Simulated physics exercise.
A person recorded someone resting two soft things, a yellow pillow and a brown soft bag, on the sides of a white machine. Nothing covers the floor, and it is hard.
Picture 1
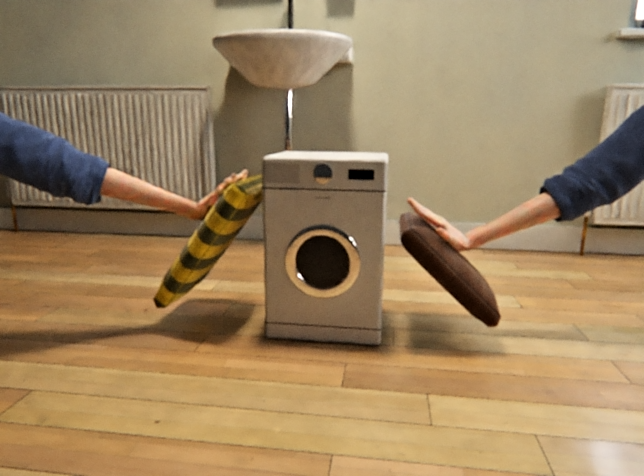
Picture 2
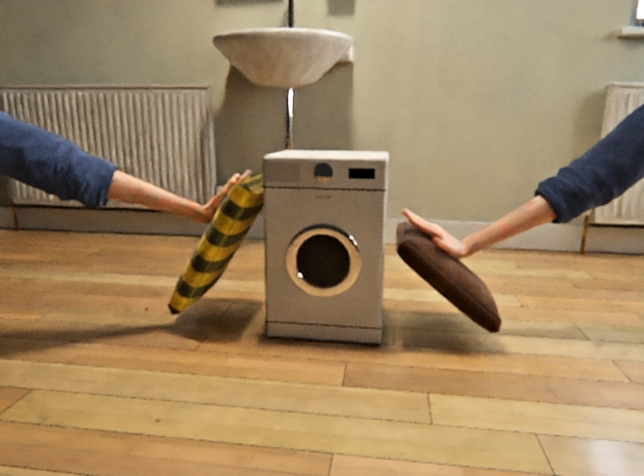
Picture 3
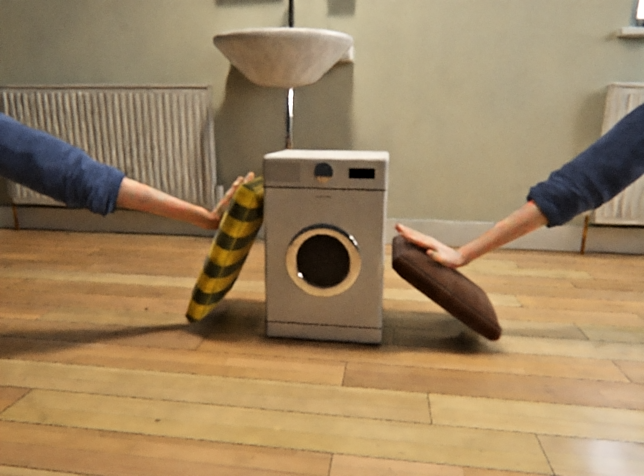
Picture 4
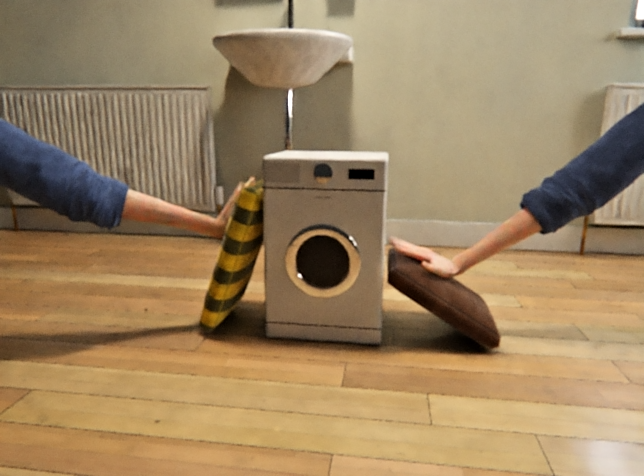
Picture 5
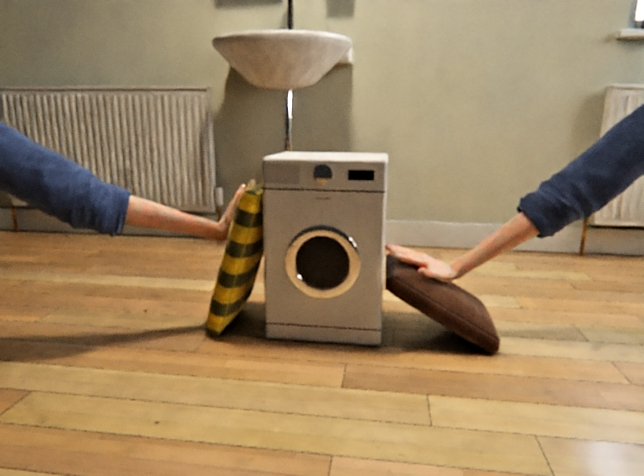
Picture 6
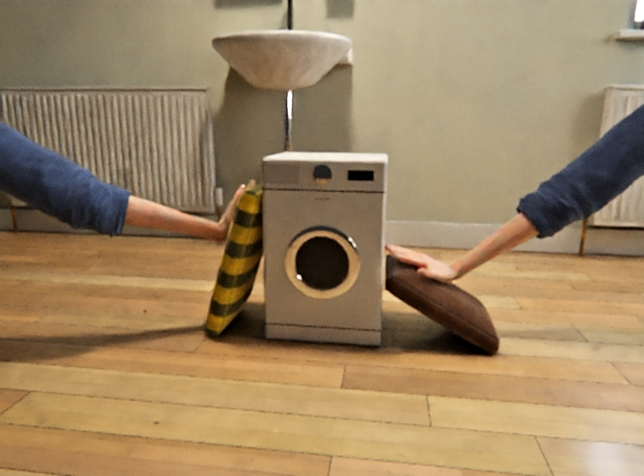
A small white front-loading machine stands on a wooden floor, seen from the front at a low, still viewpoint, with a basin and radiators against the greenish wall behind. Blue-sleeved arms reach in from both sides, the left hand on a yellow pillow with dark stripes, the right on a brown cushion-like bag. The pillow's foot slides inward until it leans nearly upright, while the bag lowers to a shallow slant.
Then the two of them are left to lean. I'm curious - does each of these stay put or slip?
Here is how it goes: The yellow pillow stays put; the brown soft bag slips down.
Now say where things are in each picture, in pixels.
Pillow foot (160, 304), head (241, 190); soft bag foot (494, 323), head (406, 235), in the first picture.
Pillow foot (174, 311); soft bag foot (496, 328), in the second picture.
Pillow foot (193, 319); soft bag foot (496, 336), in the third picture.
Pillow foot (207, 328); soft bag foot (496, 344), in the fourth picture.
Pillow foot (213, 332); soft bag foot (495, 347), in the fifth picture.
Pillow foot (213, 333), head (251, 194), almost upright; soft bag foot (495, 348), head (389, 284), at a low slant, in the sixth picture.
Then, 0.26 s on from there, pillow propped as before near (245, 254); soft bag slipping down near (440, 307).
Then, 0.36 s on from there, pillow propped as before near (246, 255); soft bag flat on the floor near (441, 319).
Then, 0.90 s on from there, pillow propped as before near (246, 255); soft bag flat on the floor near (443, 319).
In the end, pillow propped as before near (246, 255); soft bag flat on the floor near (443, 319). The yellow pillow keeps leaning and the brown soft bag slumps to the floor.
